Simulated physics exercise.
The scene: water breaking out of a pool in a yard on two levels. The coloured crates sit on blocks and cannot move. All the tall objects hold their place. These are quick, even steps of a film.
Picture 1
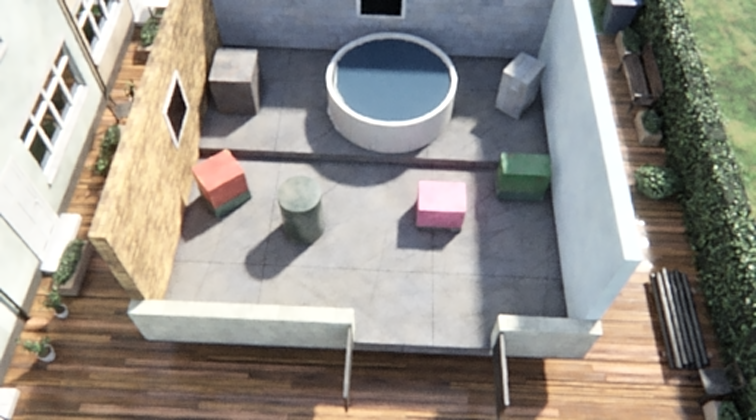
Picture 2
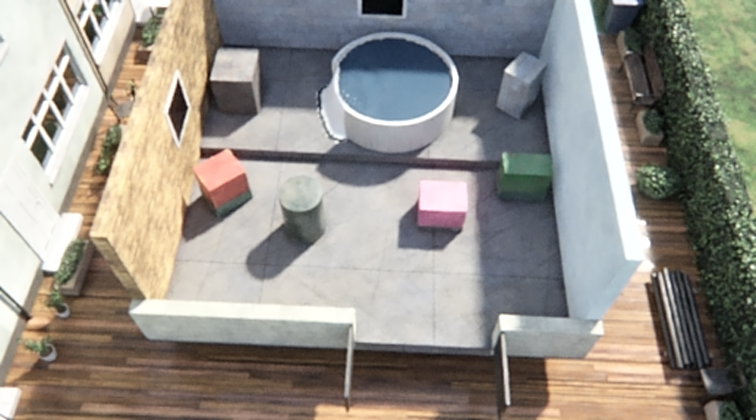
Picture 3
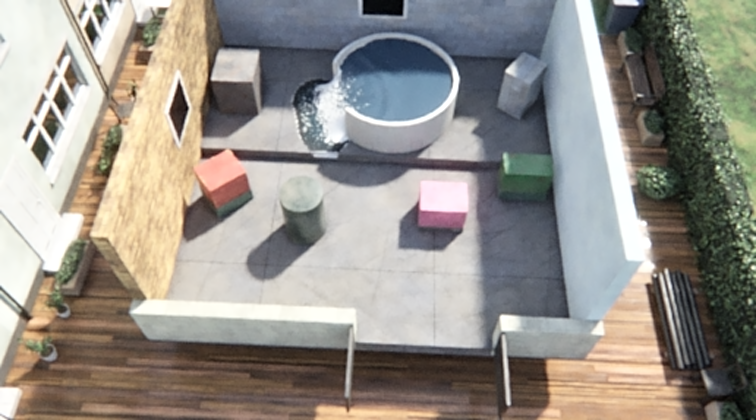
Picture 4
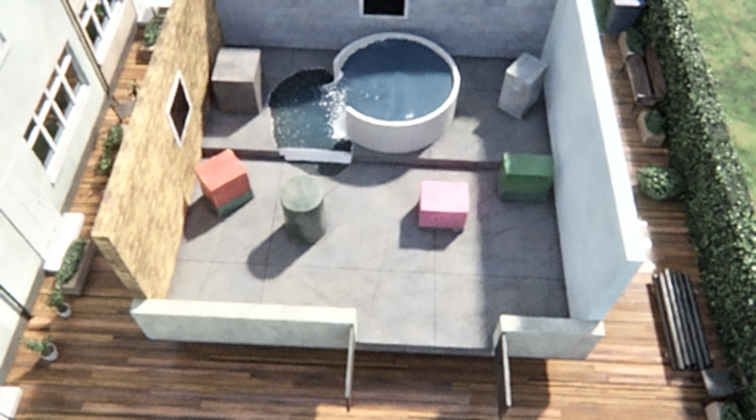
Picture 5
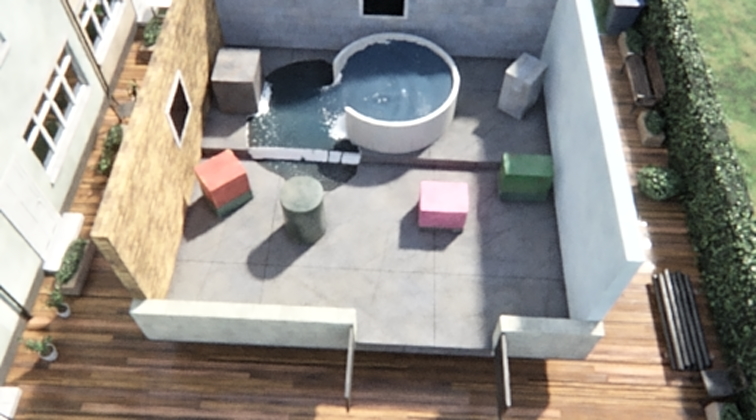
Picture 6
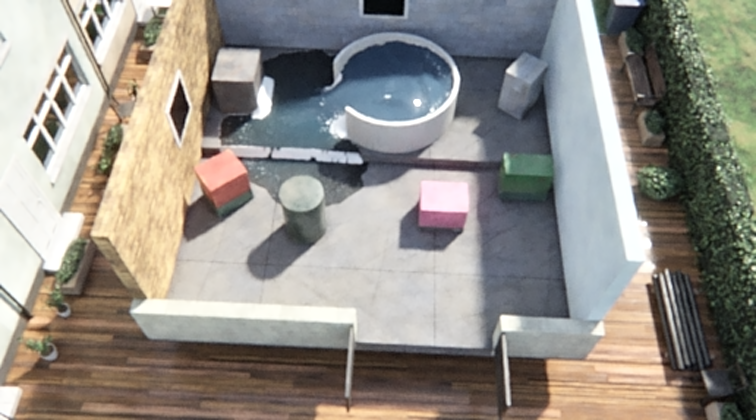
Water burst out of the left side of a round pool in a walled yard, spread across the upper level around a brown box, and spilled over the step onto the lower paving.
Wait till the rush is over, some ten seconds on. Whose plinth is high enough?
In the end: The red crate gets wet; the pink crate gets wet; the green crate stays dry.
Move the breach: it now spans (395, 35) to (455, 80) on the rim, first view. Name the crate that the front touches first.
First comes the green crate.
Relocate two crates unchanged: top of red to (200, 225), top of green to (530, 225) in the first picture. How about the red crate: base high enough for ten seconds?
One by one: The red crate is topped.
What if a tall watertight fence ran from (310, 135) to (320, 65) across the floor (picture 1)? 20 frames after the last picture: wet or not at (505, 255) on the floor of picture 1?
There: Clear.
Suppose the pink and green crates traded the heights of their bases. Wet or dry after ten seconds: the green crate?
My reading: Green is topped.
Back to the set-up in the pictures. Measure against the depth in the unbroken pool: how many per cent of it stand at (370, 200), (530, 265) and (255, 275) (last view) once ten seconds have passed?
About 4, 16 and 16 per cent.
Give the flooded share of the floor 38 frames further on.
Roughly 85 per cent.
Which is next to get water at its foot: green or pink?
The crate marked pink.
A moment on, water covers 25 % of the floor; the red crate water round its plinth, the pink crate not reached, the green crate not reached.
Next, water covers 35 % of the floor; the red crate water round its plinth, the pink crate not reached, the green crate not reached.
Then, water covers 45 % of the floor; the red crate water round its plinth, the pink crate not reached, the green crate not reached.
Later, water covers 85 % of the floor; the red crate water round its plinth, the pink crate water round its plinth, the green crate water round its plinth.
In the end, water covers 95 % of the floor; the red crate was topped, the pink crate was topped, the green crate stayed above the water.
